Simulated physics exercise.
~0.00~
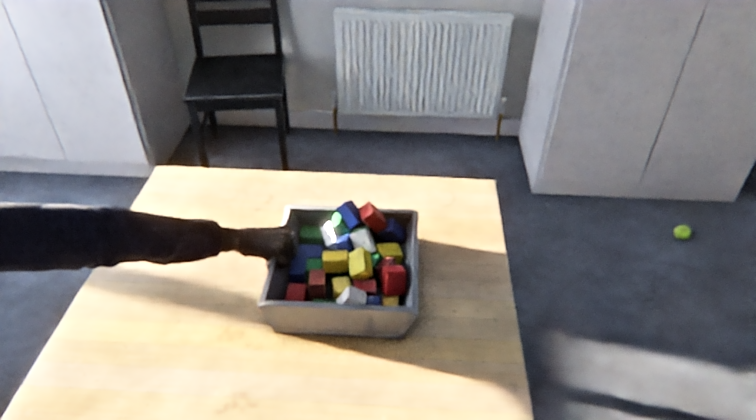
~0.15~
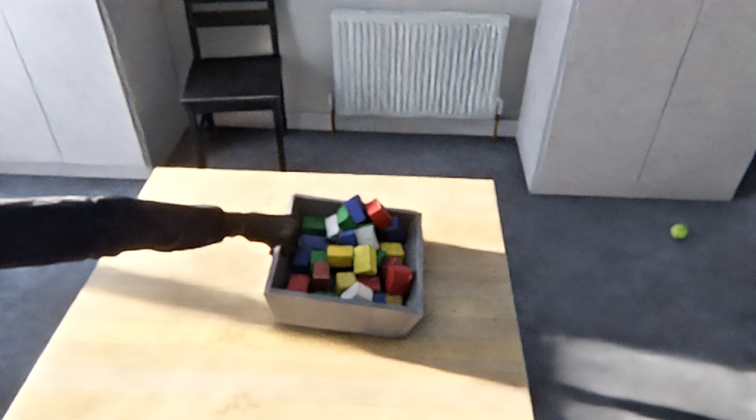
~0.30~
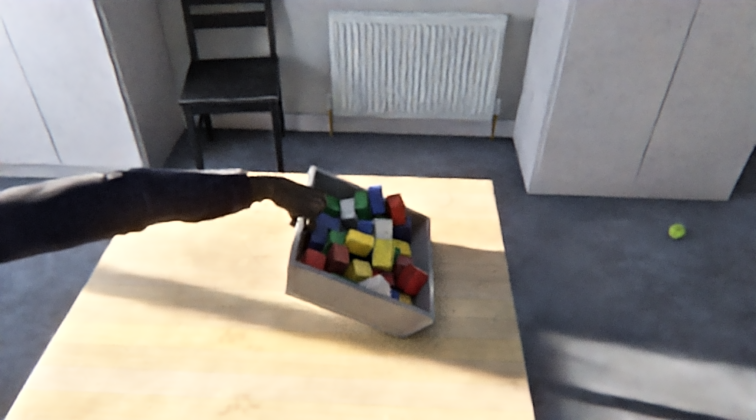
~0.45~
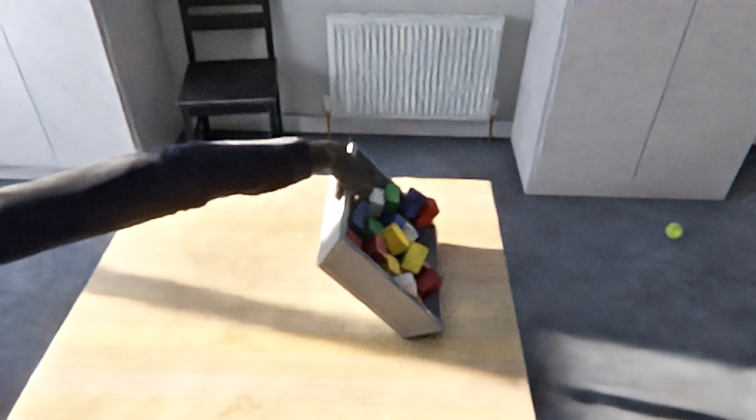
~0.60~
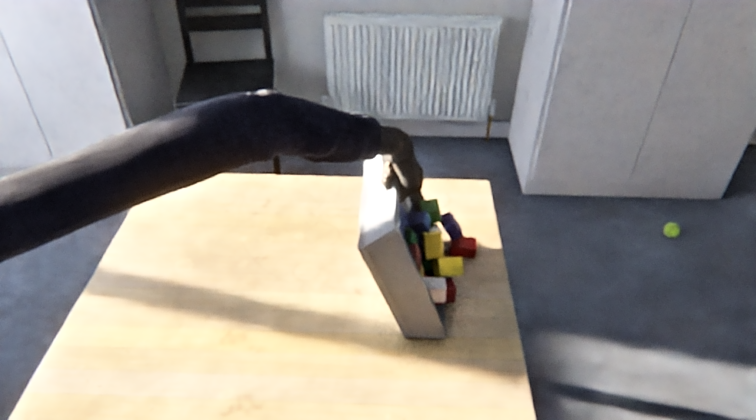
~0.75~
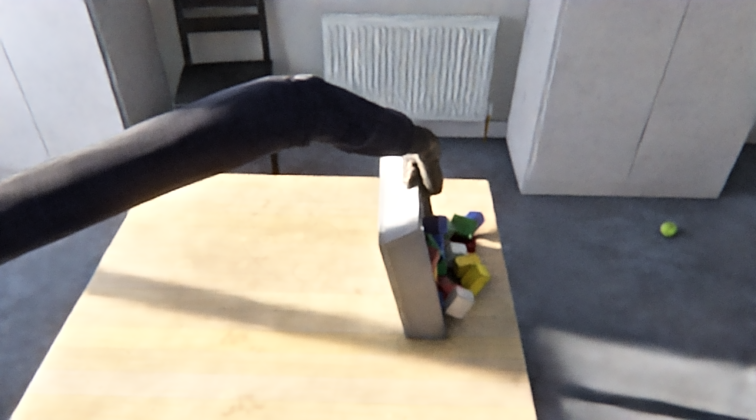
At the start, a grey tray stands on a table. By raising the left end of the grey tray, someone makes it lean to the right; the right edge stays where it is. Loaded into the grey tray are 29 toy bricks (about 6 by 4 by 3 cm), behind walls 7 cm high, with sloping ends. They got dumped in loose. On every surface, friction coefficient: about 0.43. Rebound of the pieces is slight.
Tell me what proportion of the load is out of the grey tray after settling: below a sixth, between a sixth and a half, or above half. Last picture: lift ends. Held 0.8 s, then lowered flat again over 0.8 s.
It holds below half.
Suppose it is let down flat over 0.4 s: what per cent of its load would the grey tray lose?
That would cost the grey tray 70 per cent of its load.
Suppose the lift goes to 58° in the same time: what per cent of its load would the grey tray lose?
In that case grey tray 20 per cent.
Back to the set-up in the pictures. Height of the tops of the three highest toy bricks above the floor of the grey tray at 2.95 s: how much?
That is close to 7 centimetres.
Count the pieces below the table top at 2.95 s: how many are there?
That count sits near 0.
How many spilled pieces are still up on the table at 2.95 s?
Estimated count: 20.
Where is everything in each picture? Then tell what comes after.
In the first frame (places track the rim corner closest to us here; the camera moves round a little), grey tray (412, 310); tipped 0°; all still inside.
In the second frame, grey tray (418, 311); tipped 8°.
In the third frame, grey tray (431, 316); tipped 27°.
In the fourth frame, grey tray (442, 324); tipped 50°.
In the fifth frame, grey tray (446, 332); tipped 69°; 3 out, the lowest brick at (463, 247).
In the sixth frame, grey tray (447, 335); tipped 77°; 7 out, the lowest brick at (462, 245).
After 1.10 s, tilt 77°; the grey tray is down by 12 of 29.
After 1.54 s, tilt 77°; the grey tray is down by 15 of 29.
After 2.16 s, tilt 11°; the grey tray is down by 19 of 29.
Outcome (at 2.95 s), the grey tray is down by 19 of 29. Asked share, 19 of 29, 66 per cent.
